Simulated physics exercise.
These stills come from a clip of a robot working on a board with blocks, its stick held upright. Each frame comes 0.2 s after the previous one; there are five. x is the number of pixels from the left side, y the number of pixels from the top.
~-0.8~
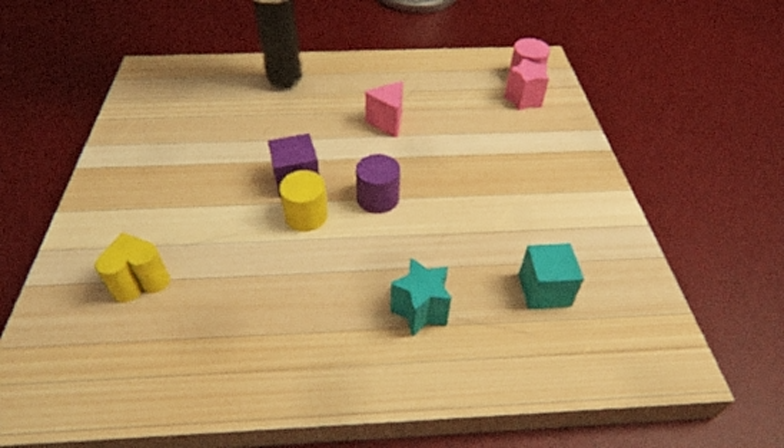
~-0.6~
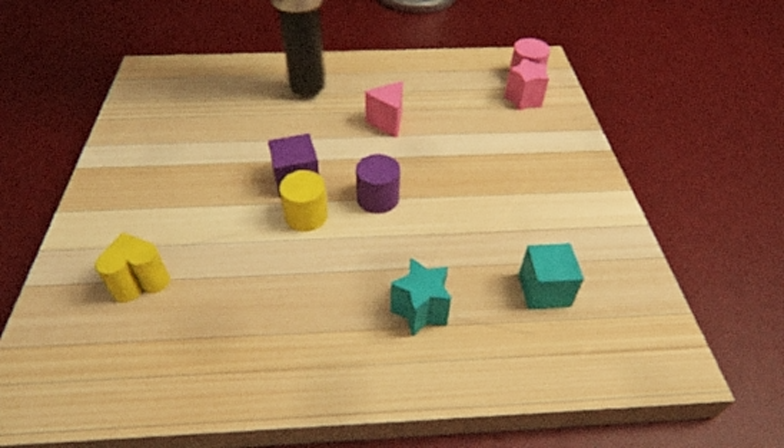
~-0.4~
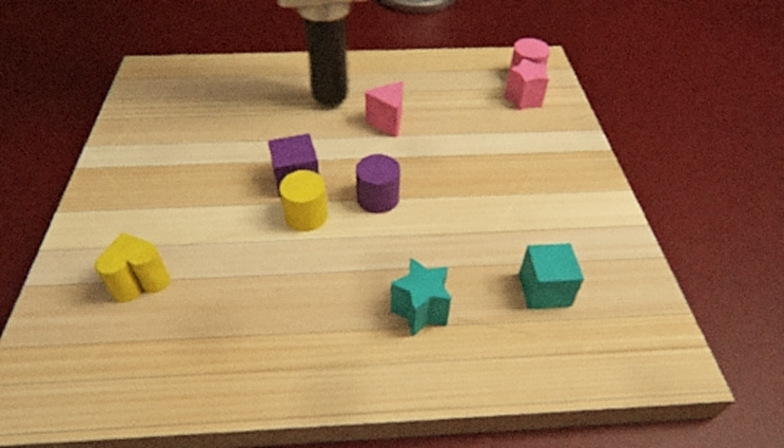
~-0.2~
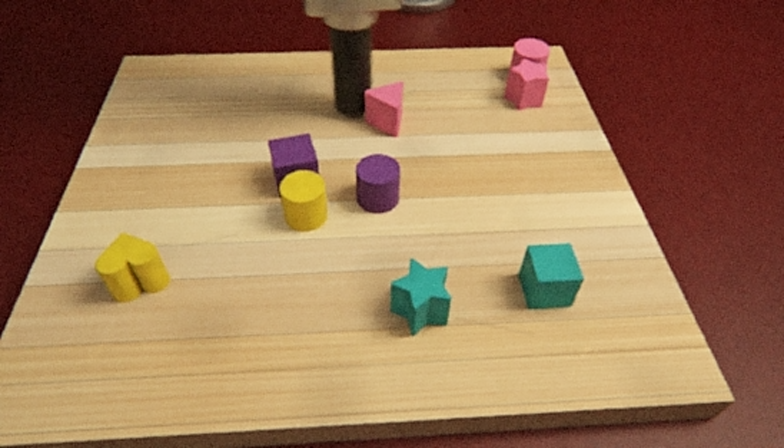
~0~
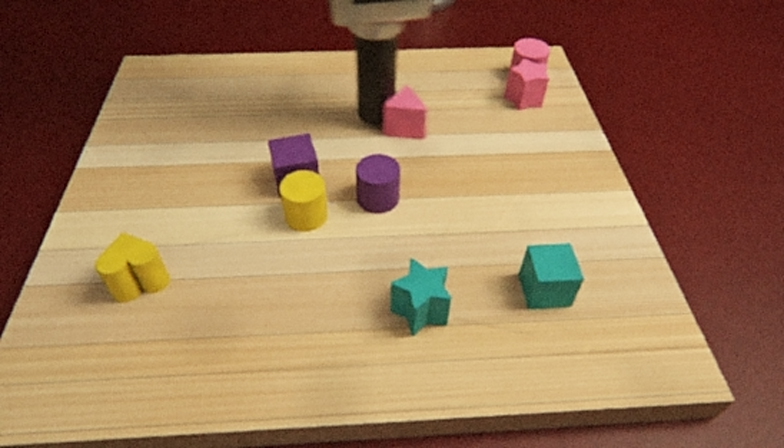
At first, a dark upright rod stands at the back of a wooden board scattered with pink, purple, yellow and teal blocks. The robot's rod slides right and slightly toward the viewer, reaches the pink triangle, then turns it and nudges it slightly right, while the other blocks stay still.
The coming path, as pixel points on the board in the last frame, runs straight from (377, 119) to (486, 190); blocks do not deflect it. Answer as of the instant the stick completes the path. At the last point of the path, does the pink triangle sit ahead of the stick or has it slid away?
The block gets away.
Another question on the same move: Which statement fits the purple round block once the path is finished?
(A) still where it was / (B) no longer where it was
The correct letter is A.
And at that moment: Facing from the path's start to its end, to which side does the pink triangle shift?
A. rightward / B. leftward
Correct choice: B.
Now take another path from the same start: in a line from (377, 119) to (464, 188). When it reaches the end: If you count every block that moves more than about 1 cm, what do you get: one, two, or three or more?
The way I see it, the answer is one.
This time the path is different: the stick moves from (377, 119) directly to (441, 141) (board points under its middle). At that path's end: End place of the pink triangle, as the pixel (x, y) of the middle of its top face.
By then it is at (477, 121).
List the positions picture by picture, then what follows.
The first frame shows tip of the stick (285, 77), middles of tops, purple round block (378, 168), pink triangle (388, 93).
The second frame shows stick (308, 86), nothing pushed.
The third frame shows stick (331, 95), nothing pushed.
The fourth frame shows stick (354, 104), nothing pushed.
The fifth frame shows stick (377, 113), purple round block (378, 168), pink triangle (406, 99).
The first path, step by step. One third of the way, stick (410, 135); pink triangle (447, 116), turned 30° anticlockwise.
Two thirds of the way, stick (447, 158); pink triangle (482, 125), turned 60° anticlockwise.
At the end, stick (487, 183); purple round block unmoved; pink triangle (487, 125), turned 75° anticlockwise.
